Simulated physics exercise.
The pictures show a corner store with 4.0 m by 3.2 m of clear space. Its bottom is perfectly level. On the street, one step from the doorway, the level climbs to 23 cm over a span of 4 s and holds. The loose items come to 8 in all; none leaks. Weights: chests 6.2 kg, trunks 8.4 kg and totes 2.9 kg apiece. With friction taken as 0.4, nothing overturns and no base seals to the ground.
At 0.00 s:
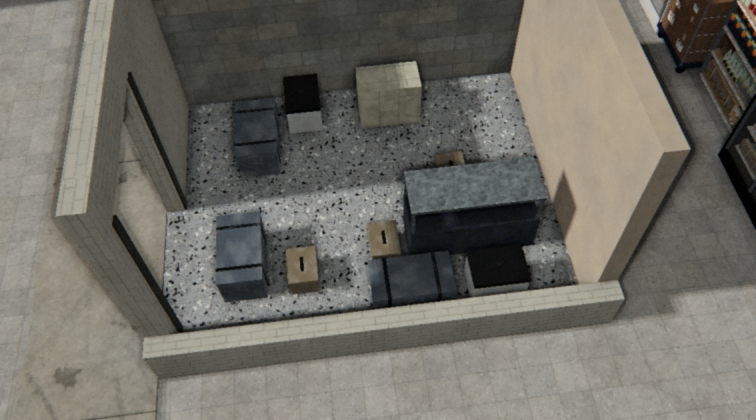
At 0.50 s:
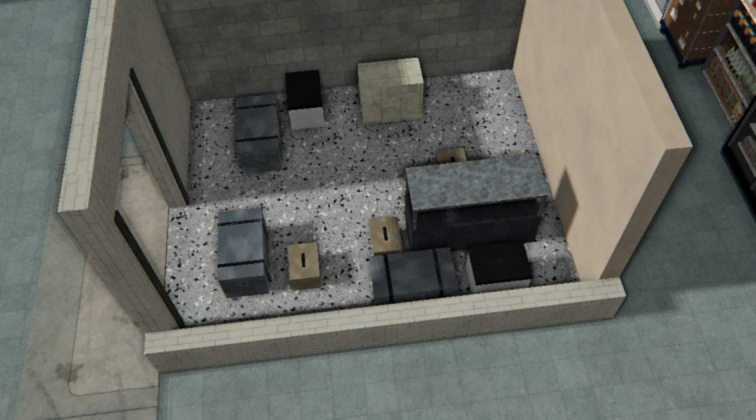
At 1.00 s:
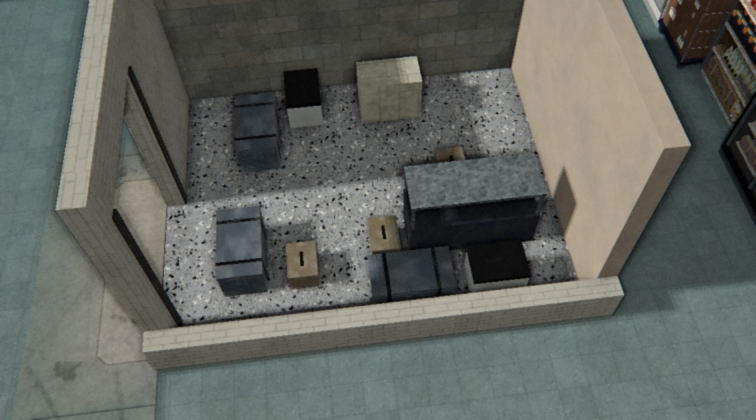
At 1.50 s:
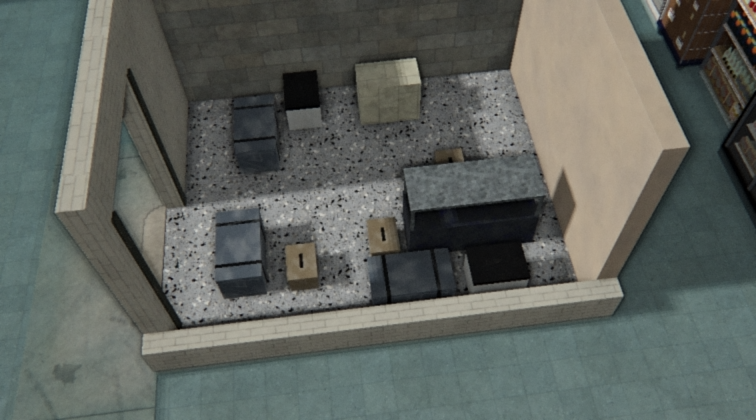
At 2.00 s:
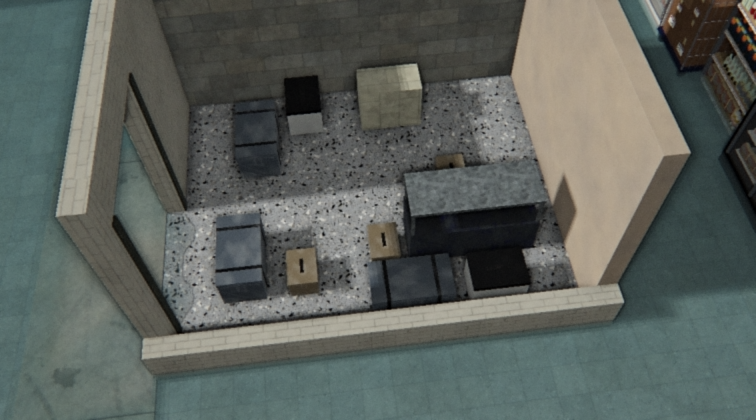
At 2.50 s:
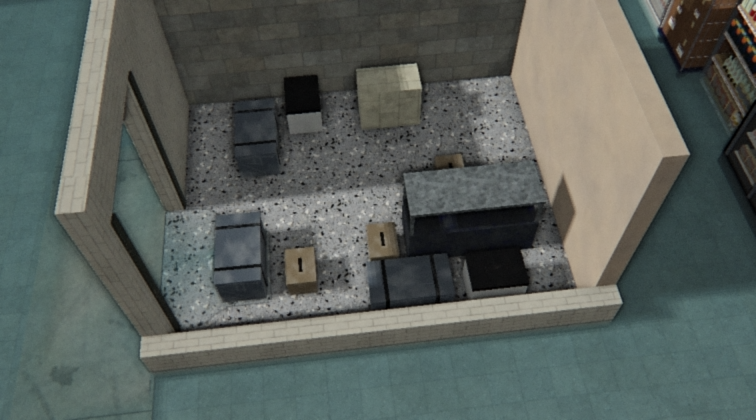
Greenish water spreads over the grey paving around a small roofless room, seen from high above, its pale block walls enclosing a speckled floor. Inside, dark blue-grey trunks stand at left and front, with small tan boxes, black-topped white boxes, a pale chest at the back and a long grey-topped counter at right. The water creeps through the left doorway onto the floor, while the objects and camera stay practically still.
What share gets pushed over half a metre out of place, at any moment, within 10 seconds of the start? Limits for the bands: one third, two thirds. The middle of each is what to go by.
Most of them.
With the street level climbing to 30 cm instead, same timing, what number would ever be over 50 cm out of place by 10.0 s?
Result: 8.
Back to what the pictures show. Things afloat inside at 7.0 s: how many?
7.
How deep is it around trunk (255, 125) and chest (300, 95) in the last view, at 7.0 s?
Some 2 cm at the first, some 3 cm at the second.
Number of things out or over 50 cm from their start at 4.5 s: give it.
At that time I count 2.
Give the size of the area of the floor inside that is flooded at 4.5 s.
My estimate is roughly 6.5 m2.
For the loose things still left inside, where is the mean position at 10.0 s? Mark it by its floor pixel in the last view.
Averaged position, last view: Near pixel (381, 216).
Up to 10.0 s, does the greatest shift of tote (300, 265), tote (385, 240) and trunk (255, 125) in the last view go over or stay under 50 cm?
First farther, then not as far, then farther.
After 3.5 s 1 of 8 are over 50 cm from their spots; 0 afloat.
After 4.5 s 2 of 8 are over 50 cm from their spots; 2 afloat.
After 7.0 s 5 of 8 are over 50 cm from their spots; 7 afloat.
After 10.0 s 6 of 8 are over 50 cm from their spots, and 7 have been at some point; 8 afloat.
